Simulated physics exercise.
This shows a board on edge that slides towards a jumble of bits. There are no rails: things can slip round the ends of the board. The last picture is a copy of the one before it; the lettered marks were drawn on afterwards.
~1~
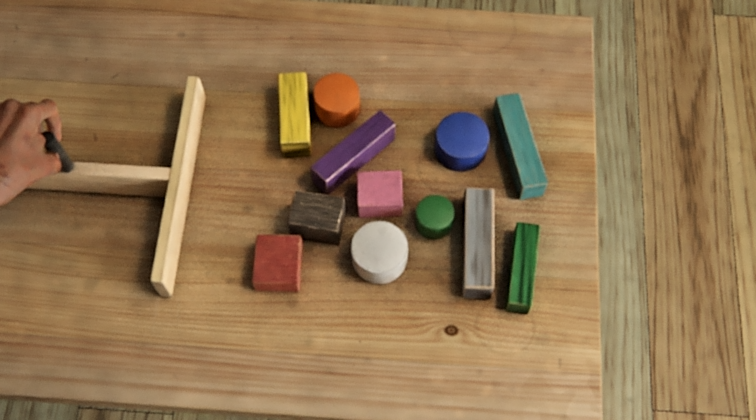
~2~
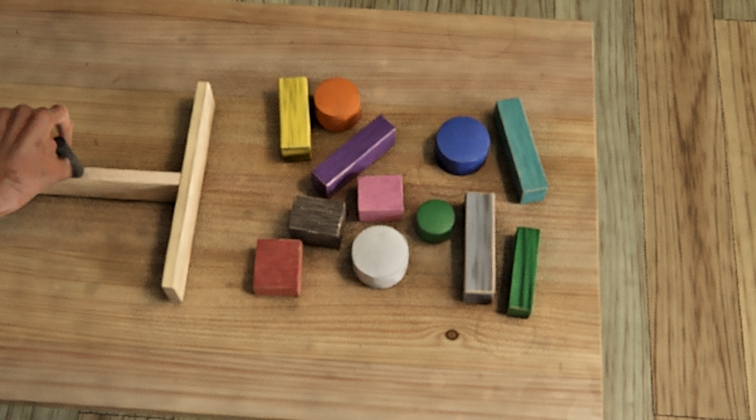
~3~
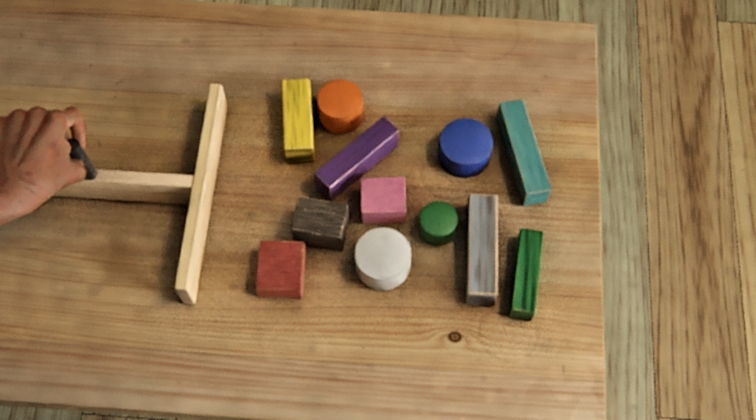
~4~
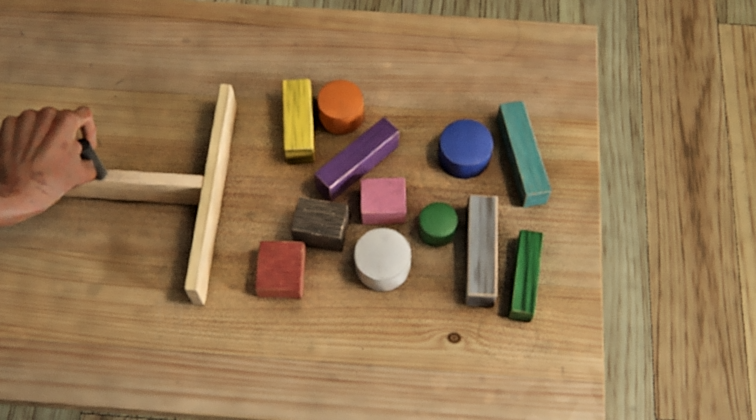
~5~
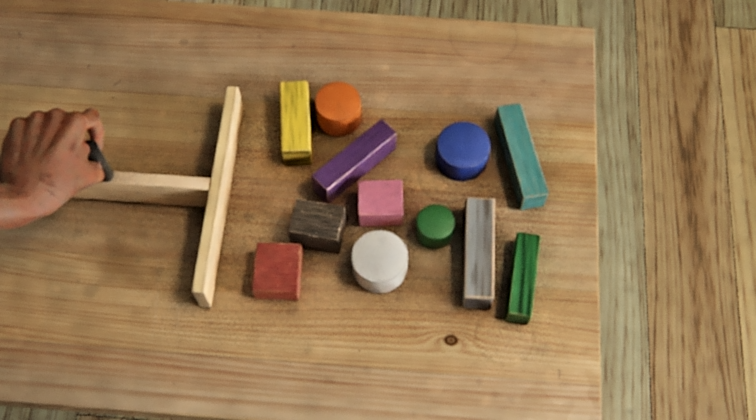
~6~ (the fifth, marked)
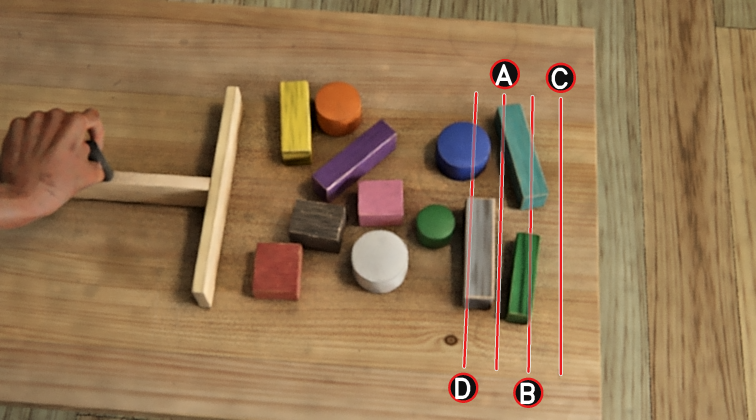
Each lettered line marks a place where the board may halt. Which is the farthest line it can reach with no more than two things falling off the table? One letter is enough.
It should halt at D.
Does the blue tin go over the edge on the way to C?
Yes.
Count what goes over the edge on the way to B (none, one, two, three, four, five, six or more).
In all, six or more.
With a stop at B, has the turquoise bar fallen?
Yes.
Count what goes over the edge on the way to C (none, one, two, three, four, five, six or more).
Six or more.
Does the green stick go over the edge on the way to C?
Yes.
On the copy, A at (501, 223); B at (531, 225); C at (561, 227); D at (471, 221).
On D. First, board (307, 190); orange tin (377, 112); red block (330, 275).
Then, board (399, 197); turquoise bar (550, 157); green stick (542, 280).
Finally, board (468, 202); turquoise bar over the edge; green stick over the edge; two fallen.
By contrast, A drops four; B drops six; C drops nine.
